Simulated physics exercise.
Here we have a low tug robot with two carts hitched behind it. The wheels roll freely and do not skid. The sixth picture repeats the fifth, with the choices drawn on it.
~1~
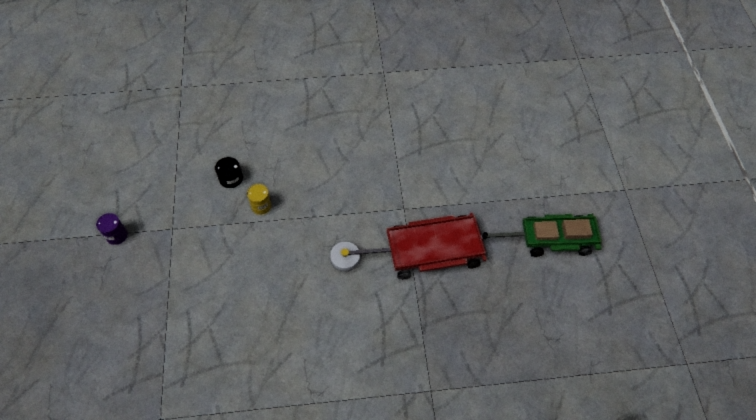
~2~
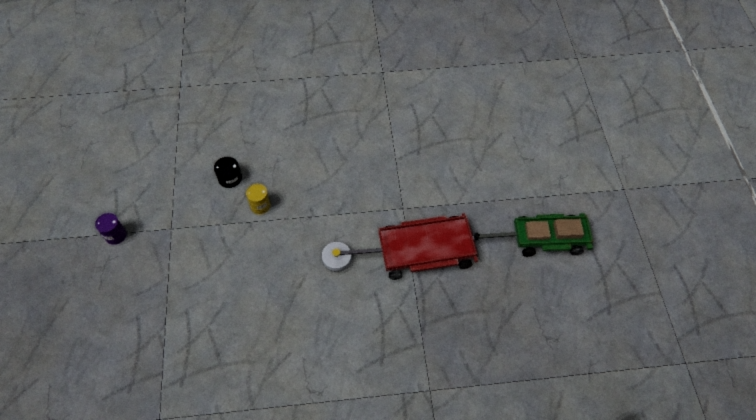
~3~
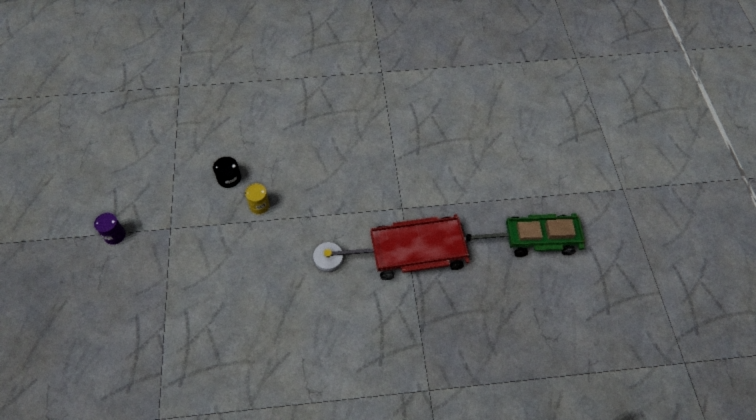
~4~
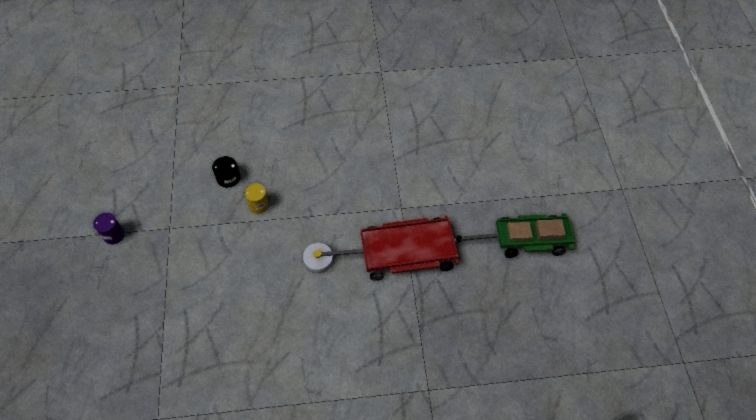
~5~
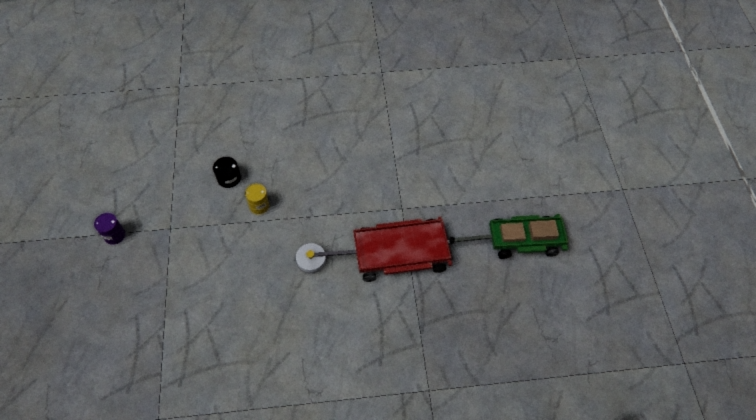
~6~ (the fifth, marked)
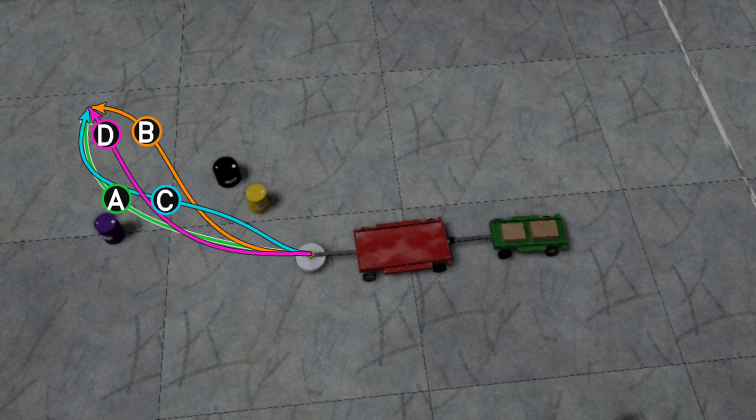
A red cart and a smaller green cart rolled slowly a short way left across the gray floor behind a low, round white robot, while the purple, black and yellow kegs stayed put.
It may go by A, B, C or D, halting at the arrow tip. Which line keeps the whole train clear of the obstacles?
Route D touches nothing.
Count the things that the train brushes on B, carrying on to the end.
Two.
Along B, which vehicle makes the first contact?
The red cart touches first.
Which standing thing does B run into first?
The yellow keg.
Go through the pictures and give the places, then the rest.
In the first frame, purple keg (117, 236); black tub (231, 178); yellow keg (261, 206).
In the second frame, robot (337, 256); red cart (427, 243); green cart (553, 232); yellow keg (260, 206).
In the third frame, robot (328, 256); red cart (419, 244); green cart (545, 232); black tub (229, 178).
In the fourth frame, robot (318, 257); red cart (409, 245); green cart (535, 232); purple keg (114, 235).
In the fifth frame, robot (311, 257); red cart (402, 246); green cart (528, 233); yellow keg (259, 206); purple keg (115, 235); black tub (229, 178).
On the marked copy, A from (310, 254) via (145, 216) to (89, 110); B from (310, 254) via (183, 187) to (92, 107); C from (310, 254) via (156, 198) to (89, 109); D from (310, 254) via (160, 215) to (90, 109).
Taking D. A third of the way, robot (197, 242), last cart (415, 243).
Two thirds of the way, robot (128, 174), last cart (306, 245).
When it is over, robot (92, 112), last cart (218, 221); nothing has been touched.
As for the rest, A meets the purple keg; B meets the black tub and yellow keg; C meets the yellow keg.
